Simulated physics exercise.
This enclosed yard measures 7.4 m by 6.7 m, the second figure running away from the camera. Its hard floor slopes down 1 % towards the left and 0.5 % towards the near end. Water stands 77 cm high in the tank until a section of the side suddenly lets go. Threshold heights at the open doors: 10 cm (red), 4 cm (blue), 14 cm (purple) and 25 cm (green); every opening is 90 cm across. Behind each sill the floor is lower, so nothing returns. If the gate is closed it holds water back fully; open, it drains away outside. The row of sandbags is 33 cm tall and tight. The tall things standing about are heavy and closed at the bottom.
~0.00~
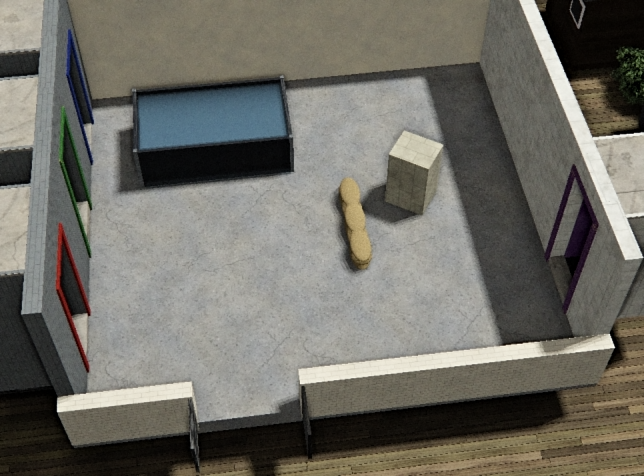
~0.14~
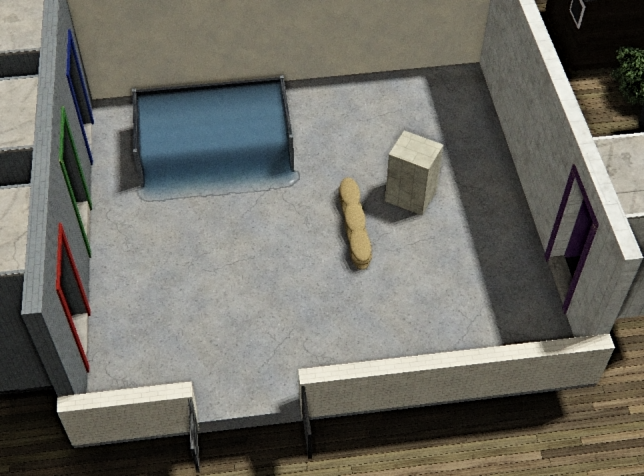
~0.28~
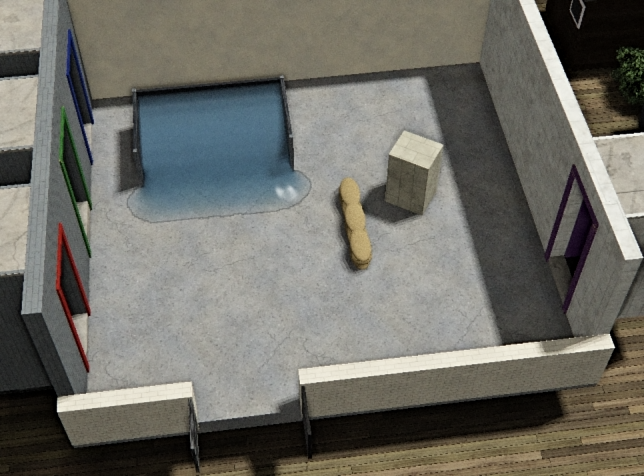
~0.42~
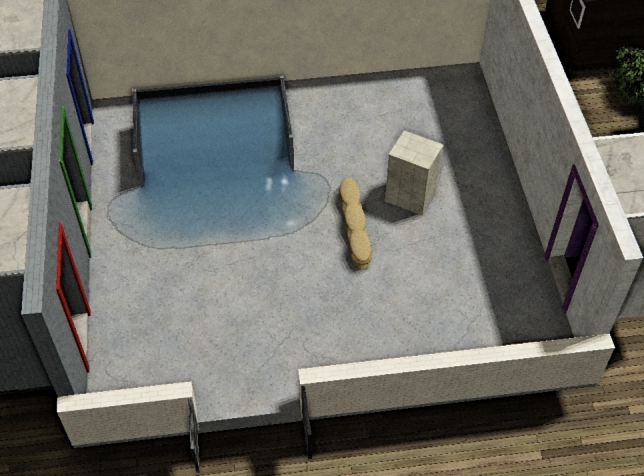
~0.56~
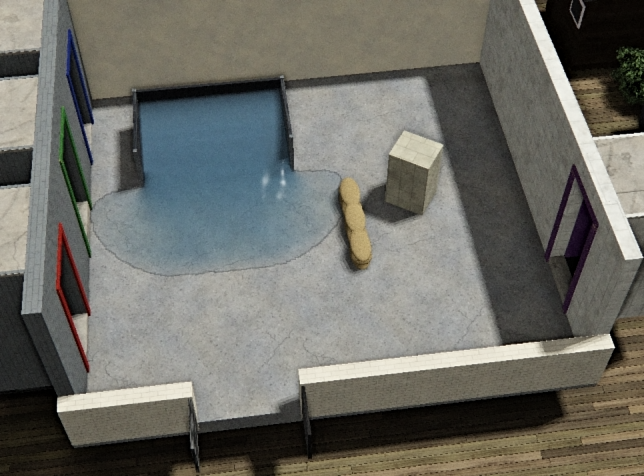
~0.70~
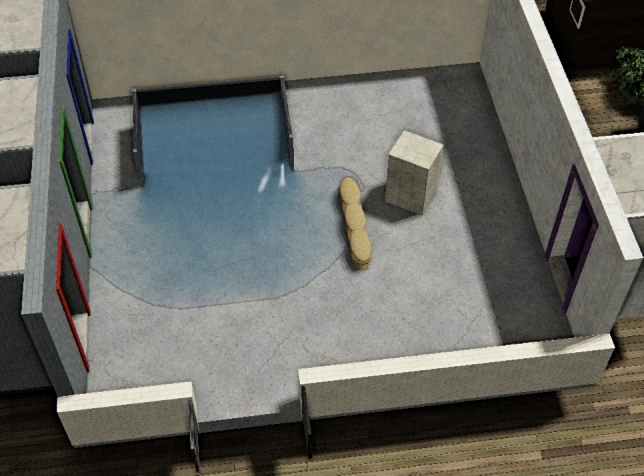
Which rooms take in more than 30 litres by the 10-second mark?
The water let in: At the red door it exceeds the limit; at the blue door it stays under the limit; at the purple door it does not reach the limit; at the green door it does not reach the limit.
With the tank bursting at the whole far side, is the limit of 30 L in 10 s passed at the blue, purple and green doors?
Against that limit: Blue above, purple under, green under.
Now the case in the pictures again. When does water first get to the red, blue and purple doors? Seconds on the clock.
Red 1.1 s, blue 4.0 s, purple 3.6 s.
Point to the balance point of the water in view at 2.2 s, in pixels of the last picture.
At about (220, 268).
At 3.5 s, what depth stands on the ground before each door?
In cm: Red 19, blue 0, purple 1, green 5.
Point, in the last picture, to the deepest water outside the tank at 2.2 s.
Around (88, 421).
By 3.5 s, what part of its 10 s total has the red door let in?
Some 40 per cent by then.
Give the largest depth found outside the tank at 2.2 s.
About 46 cm.
After 1.4 s water covers 40 % of the floor and is deepest (30 cm) near (175, 410); red door 11 cm at the sill, 0 L in, blue door not reached, purple door not reached, green door 11 cm at the sill, 0 L in.
After 2.2 s water covers 45 % of the floor and is deepest (46 cm) near (88, 421); red door 14 cm at the sill, 2 L in, blue door not reached, purple door not reached, green door 8 cm at the sill, 0 L in.
After 3.5 s water covers 50 % of the floor and is deepest (28 cm) near (259, 378); red door 19 cm at the sill, 25 L in, blue door not reached, purple door not reached, green door 5 cm at the sill, 0 L in.
After 6.0 s water covers 60 % of the floor and is deepest (12 cm) near (535, 366); red door 9 cm at the sill, 63 L in, blue door 1 cm at the sill, 0 L in, purple door 6 cm at the sill, 0 L in, green door 7 cm at the sill, 0 L in.
After 10.0 s water covers 90 % of the floor and is deepest (8 cm) near (88, 421); red door 8 cm at the sill, 64 L in, blue door 4 cm at the sill, 0 L in, purple door 4 cm at the sill, 0 L in, green door 6 cm at the sill, 0 L in.
